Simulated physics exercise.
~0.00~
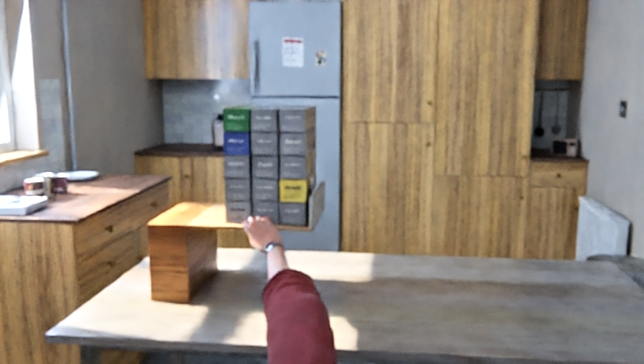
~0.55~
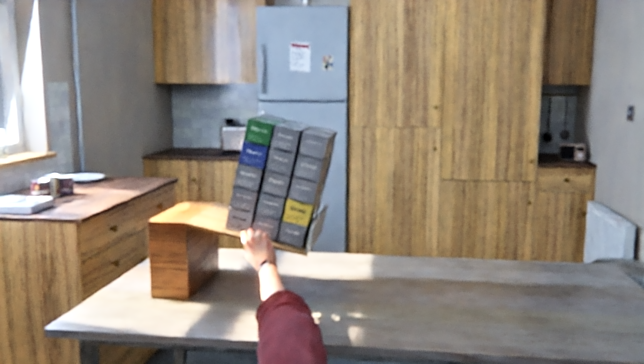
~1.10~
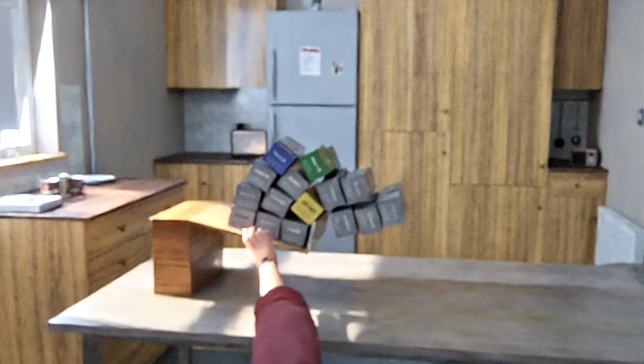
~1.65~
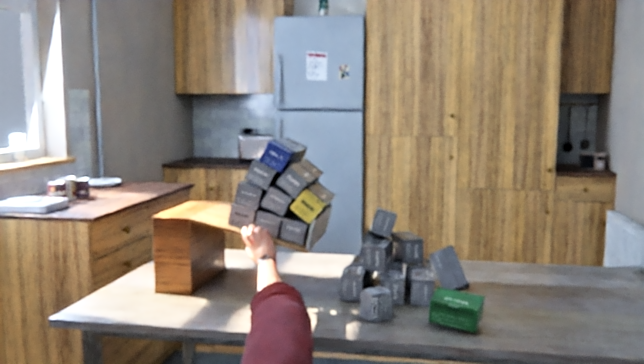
The clip opens on a neat stack of mostly gray packets, with one green, one blue and one yellow, on a wooden platform above a kitchen table, a red-sleeved arm reaching to its edge. The platform's right side dips, and the whole stack leans to the right. The upper rows then break apart, with the green packet and several gray ones sliding and tumbling rightward. They drop onto the table in a loose heap, the green packet lying at its front right. The blue and yellow packets stay aboard, tilted among the remaining gray ones on the sloping platform.
